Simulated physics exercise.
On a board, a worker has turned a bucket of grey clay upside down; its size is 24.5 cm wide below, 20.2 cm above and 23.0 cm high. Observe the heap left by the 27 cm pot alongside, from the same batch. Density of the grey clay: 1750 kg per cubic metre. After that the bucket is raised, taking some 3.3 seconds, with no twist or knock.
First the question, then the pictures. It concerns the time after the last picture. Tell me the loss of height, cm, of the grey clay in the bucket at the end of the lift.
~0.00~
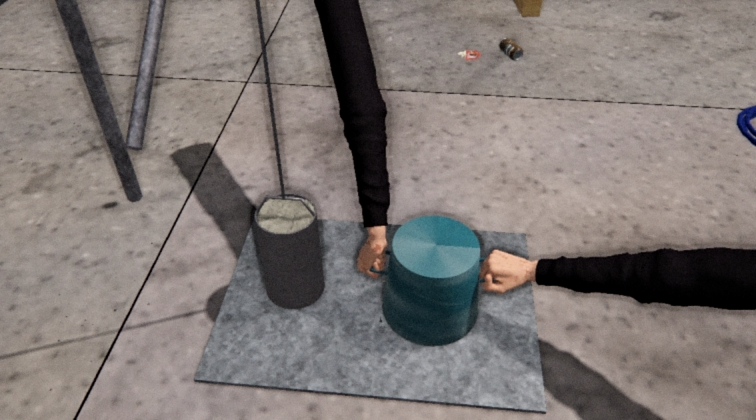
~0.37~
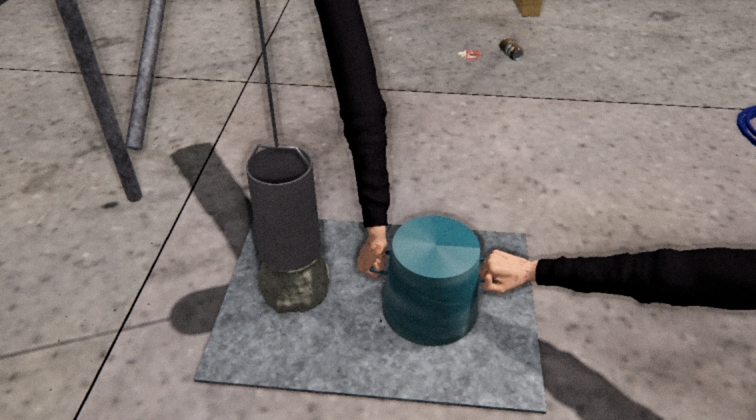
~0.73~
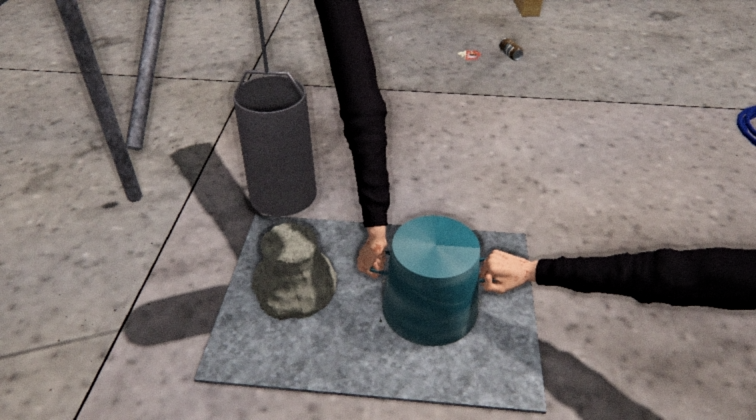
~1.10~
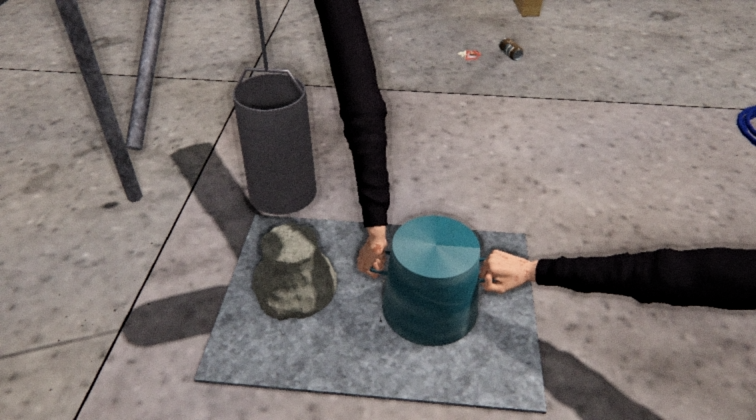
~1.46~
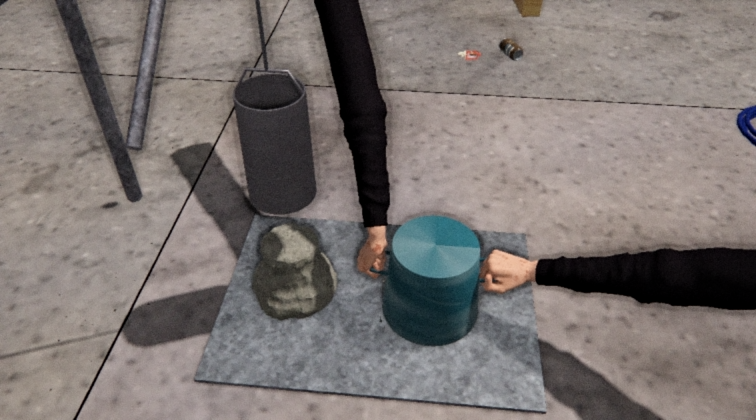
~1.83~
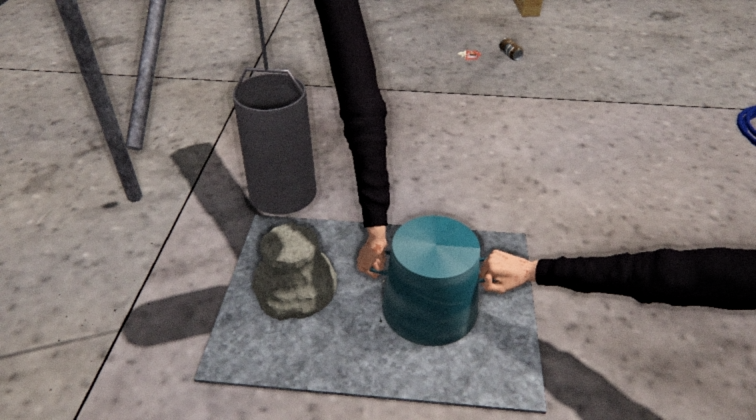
Close to 4 cm.
After 2.7 s, the bucket is up 5.9 cm; the grey clay has come down 1.5 cm to 21 cm and is 26 cm wide.
After 3.5 s, the bucket is up 15 cm; the grey clay has come down 3.7 cm to 19 cm and is 28 cm wide.
After 4.3 s, the bucket is up 23 cm; the grey clay has come down 3.8 cm to 19 cm and is 29 cm wide.
After 5.3 s, the bucket is clear; the grey clay has come down 3.9 cm to 19 cm and is 29 cm wide.
After 5.8 s, at rest, the bucket is clear; the grey clay has come down 4.0 cm to 19 cm and is 29 cm wide.
